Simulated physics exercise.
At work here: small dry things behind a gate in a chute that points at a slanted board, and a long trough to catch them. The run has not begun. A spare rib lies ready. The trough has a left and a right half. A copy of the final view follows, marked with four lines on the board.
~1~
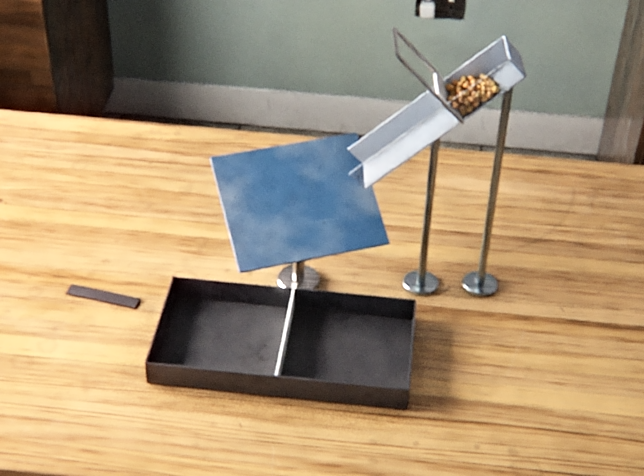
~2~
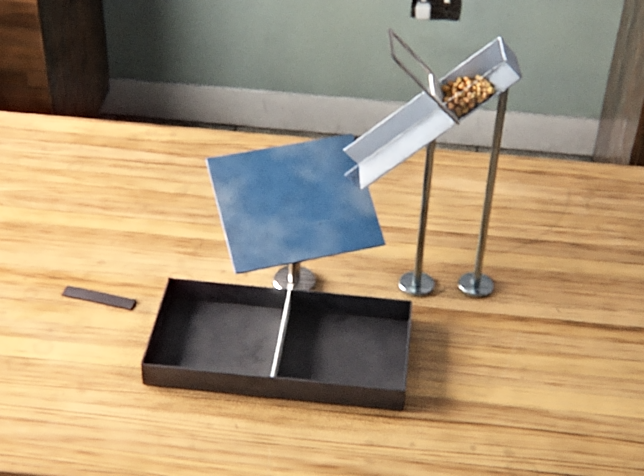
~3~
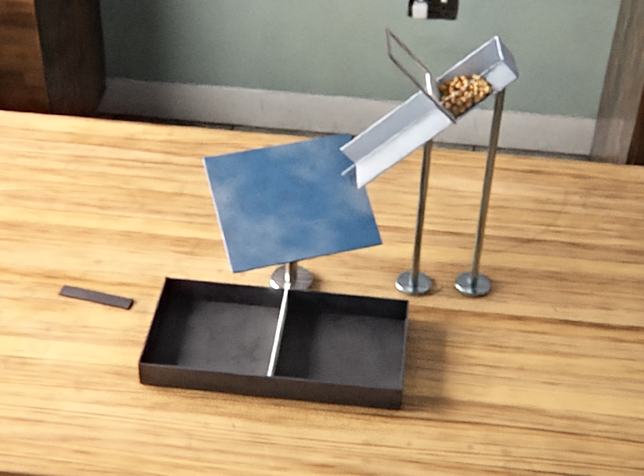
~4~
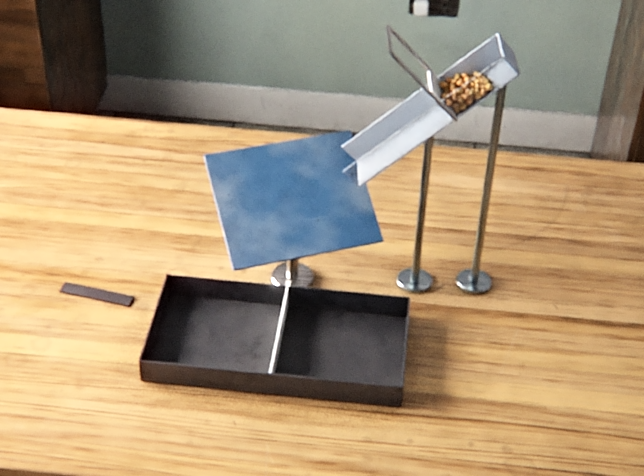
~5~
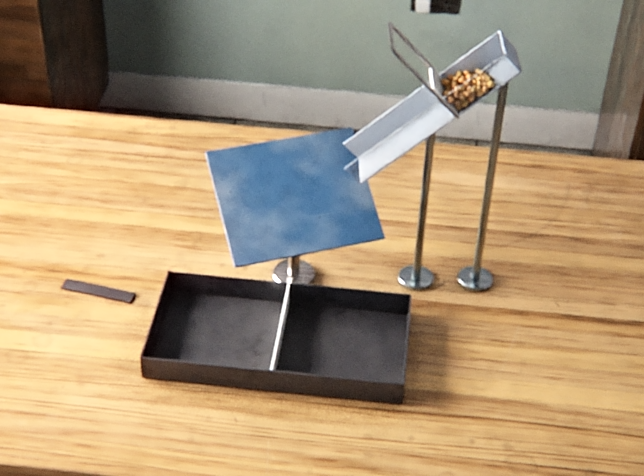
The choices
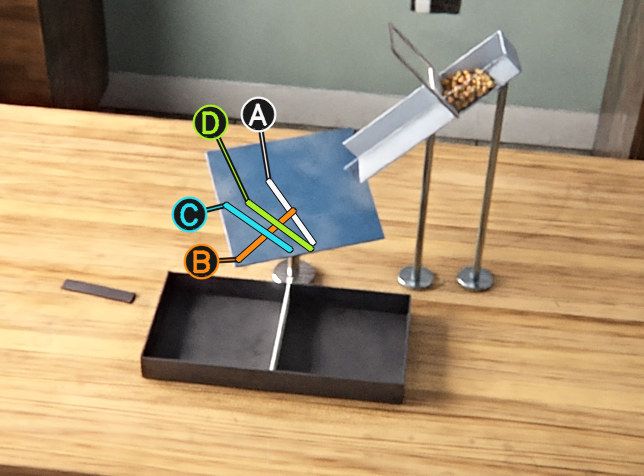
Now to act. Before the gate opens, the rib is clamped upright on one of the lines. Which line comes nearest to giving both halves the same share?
Take B.
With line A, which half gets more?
The right half.
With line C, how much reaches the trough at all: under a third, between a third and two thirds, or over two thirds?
Over two thirds.
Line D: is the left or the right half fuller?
More lands on the right.
On the marked copy, line A from (269, 181) to (312, 242); line B from (293, 210) to (238, 259); line C from (226, 205) to (289, 249); line D from (248, 202) to (310, 248).
For line A, of what is caught, a small share in the left half, all but a few in the right.
For line B, of what is caught, close to two thirds in the left half, close to a third in the right.
For line C, of what is caught, a small share in the left half, all but a few in the right.
For line D, of what is caught, a small share in the left half, all but a few in the right.
